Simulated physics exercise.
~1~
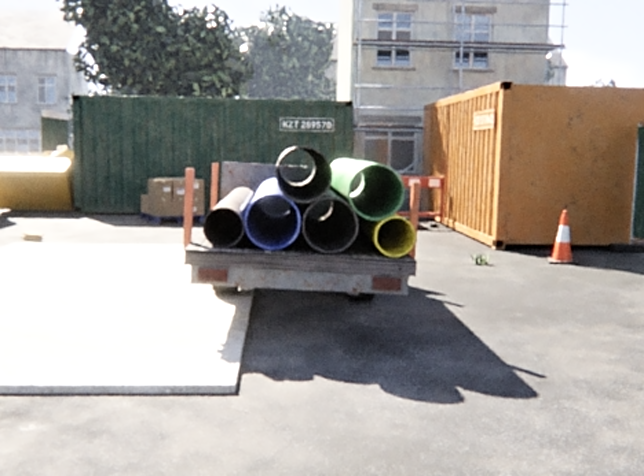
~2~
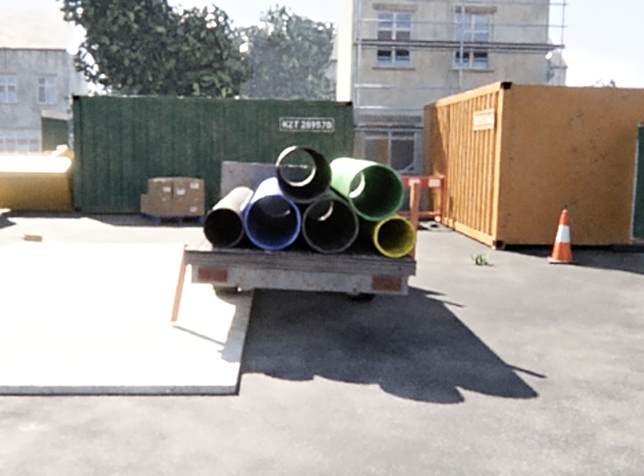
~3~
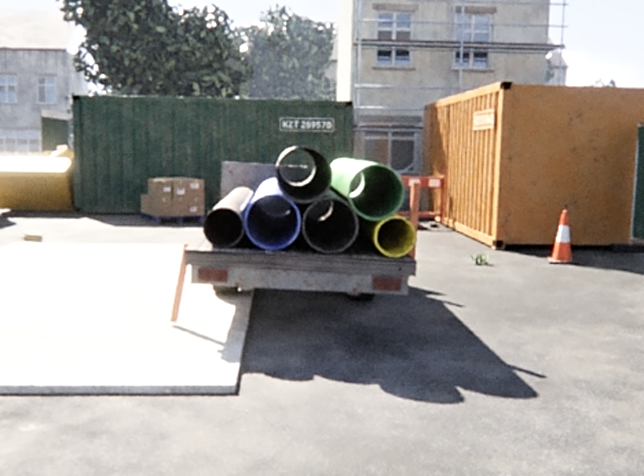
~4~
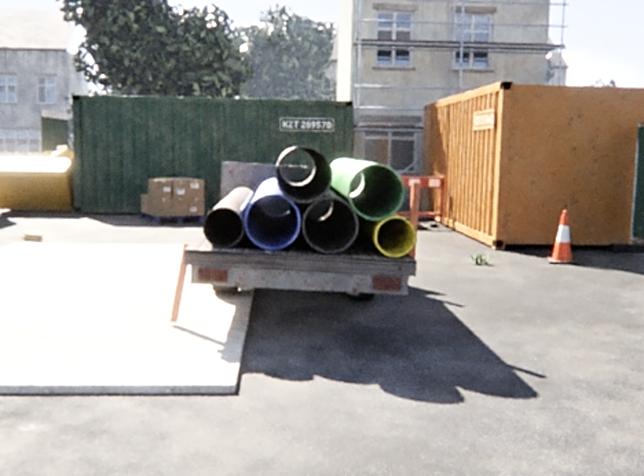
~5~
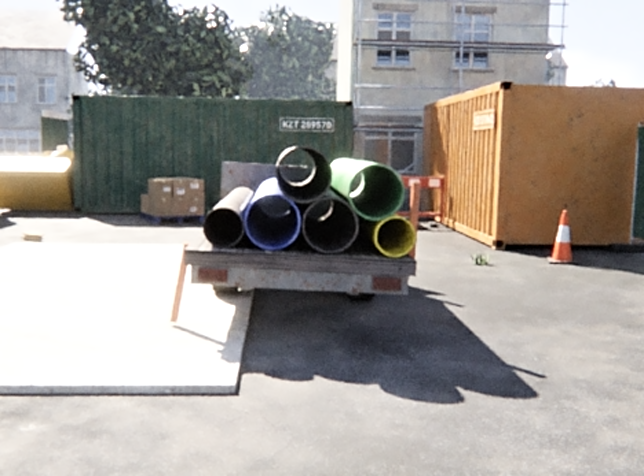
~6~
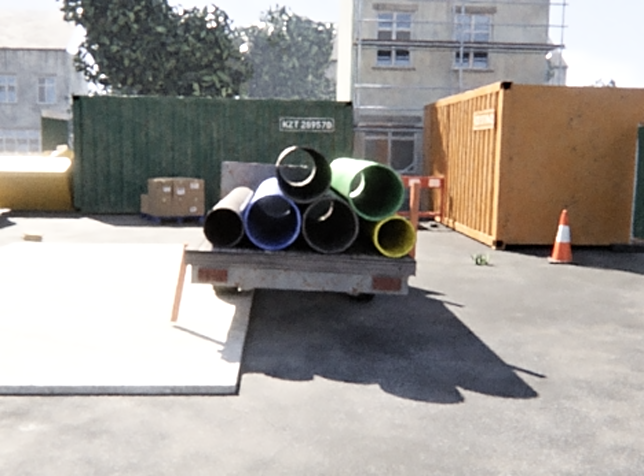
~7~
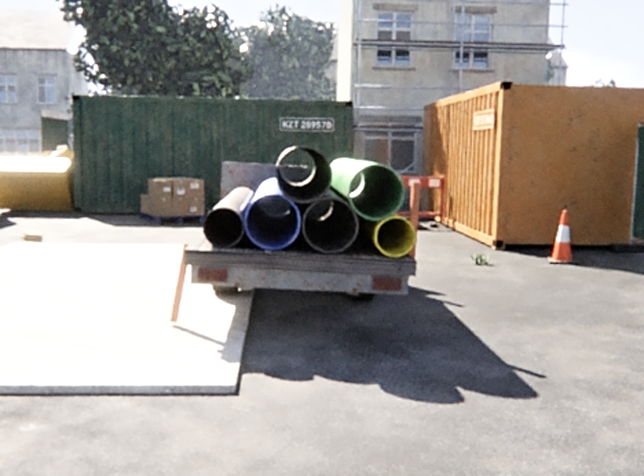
Six big pipes, including a green, a blue and a yellow one, sat stacked on a parked trailer when the orange posts on its left side swung down, and the whole pile stayed put, with nothing falling off.
